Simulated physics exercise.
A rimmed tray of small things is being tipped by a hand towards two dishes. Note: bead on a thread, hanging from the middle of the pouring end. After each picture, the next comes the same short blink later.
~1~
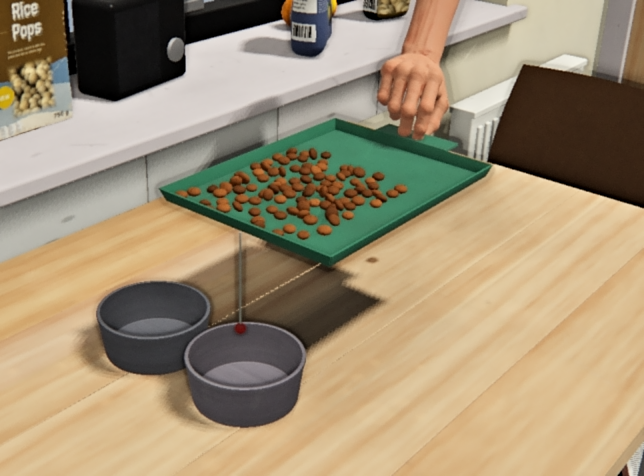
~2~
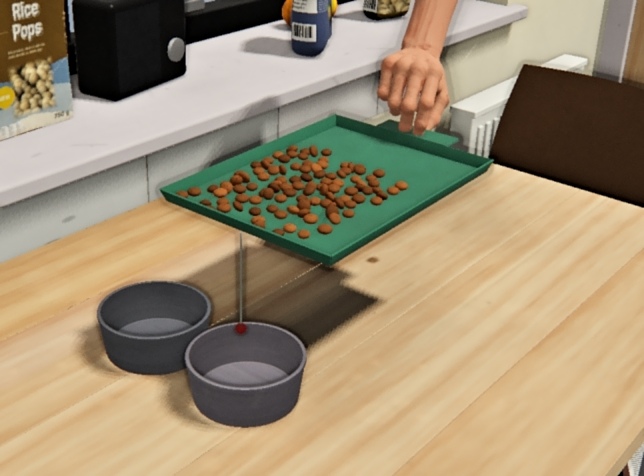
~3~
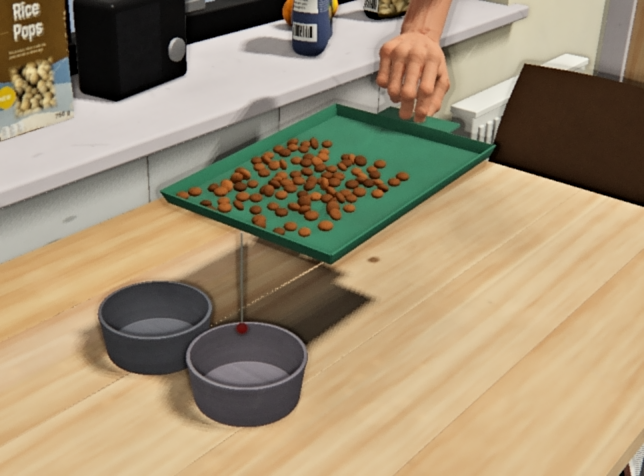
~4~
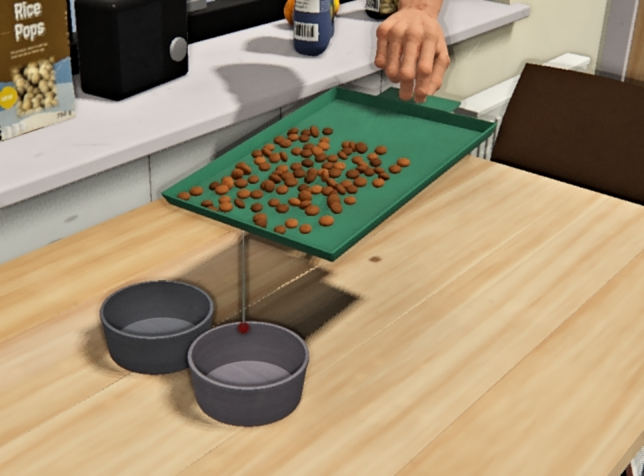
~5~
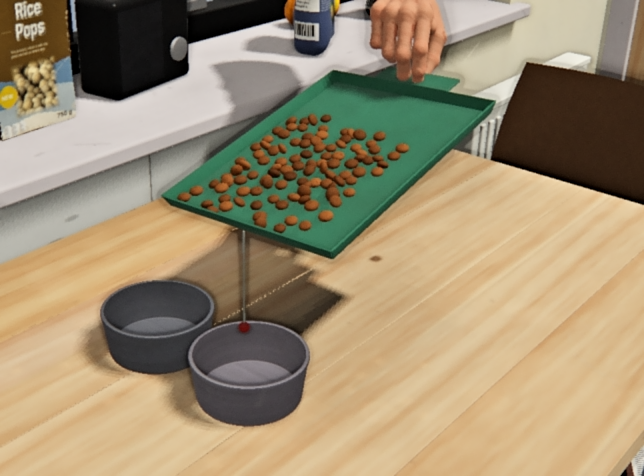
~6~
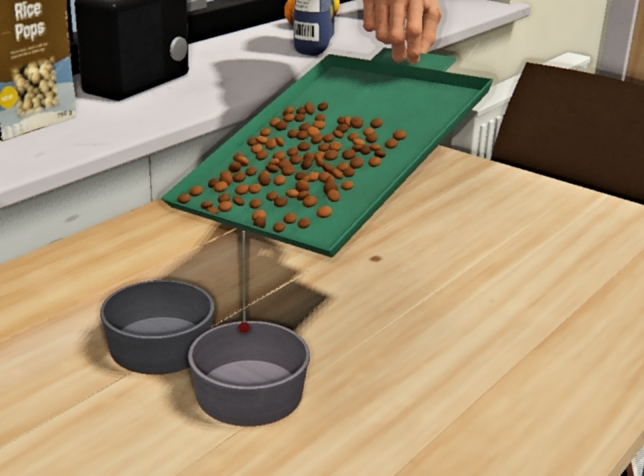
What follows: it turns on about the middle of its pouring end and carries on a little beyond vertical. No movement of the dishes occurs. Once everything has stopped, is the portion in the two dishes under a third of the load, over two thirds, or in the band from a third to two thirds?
It is over two thirds.
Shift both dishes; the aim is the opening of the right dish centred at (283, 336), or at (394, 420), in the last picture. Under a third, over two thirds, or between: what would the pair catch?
Initially below one third, afterwards less than a third.
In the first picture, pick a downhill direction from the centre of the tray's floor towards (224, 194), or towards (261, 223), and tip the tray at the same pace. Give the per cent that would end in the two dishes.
The first try would leave around 90 per cent there, the second around 70 per cent.
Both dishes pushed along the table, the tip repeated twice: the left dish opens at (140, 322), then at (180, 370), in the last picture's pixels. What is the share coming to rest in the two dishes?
In the first position around 90 percent, in the second around 40 percent.
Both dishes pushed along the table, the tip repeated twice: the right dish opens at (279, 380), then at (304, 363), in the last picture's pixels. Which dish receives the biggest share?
The first time round it's the one placed on the left, and the next time it's the one placed on the left.
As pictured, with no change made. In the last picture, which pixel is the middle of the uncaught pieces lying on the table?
Centre, final frame: Roughly (136, 415).
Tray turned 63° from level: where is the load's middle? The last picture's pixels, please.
Near (221, 200).
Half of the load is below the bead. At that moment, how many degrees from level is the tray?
95 degrees.
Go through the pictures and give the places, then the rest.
In the first picture, corners of the pouring end (166, 188) and (330, 253), level; middle of the load (298, 188), bits of dog kibble; left dish (113, 346); right dish (205, 397); bead on its thread (240, 328).
In the second picture, corners of the pouring end (167, 188) and (330, 252), level; middle of the load (298, 186).
In the third picture, corners of the pouring end (167, 190) and (331, 251), tipped barely, lowest at the left corner; middle of the load (299, 181).
In the fourth picture, corners of the pouring end (168, 192) and (331, 249), tipped a little, lowest at the left corner; middle of the load (299, 174).
In the fifth picture, corners of the pouring end (168, 194) and (330, 247), tipped a little, lowest at the left corner; middle of the load (298, 166).
In the sixth picture, corners of the pouring end (167, 196) and (329, 245), tipped clearly, lowest at the left corner; middle of the load (296, 160); left dish (117, 346); right dish (209, 396).
Just after the last frame, tray tipped steeply; the larger part on the tray; about a tenth in the air.
A moment on, tray tipped past a quarter turn; roughly a quarter in the right dish; roughly half in the left dish; about a tenth outside both; roughly a quarter in the air.
Further on, tray tipped past a quarter turn; roughly a third in the right dish; roughly half in the left dish; roughly a quarter outside both.
When it is over, tray tipped past a quarter turn; roughly a third in the right dish; roughly half in the left dish; roughly a quarter outside both.
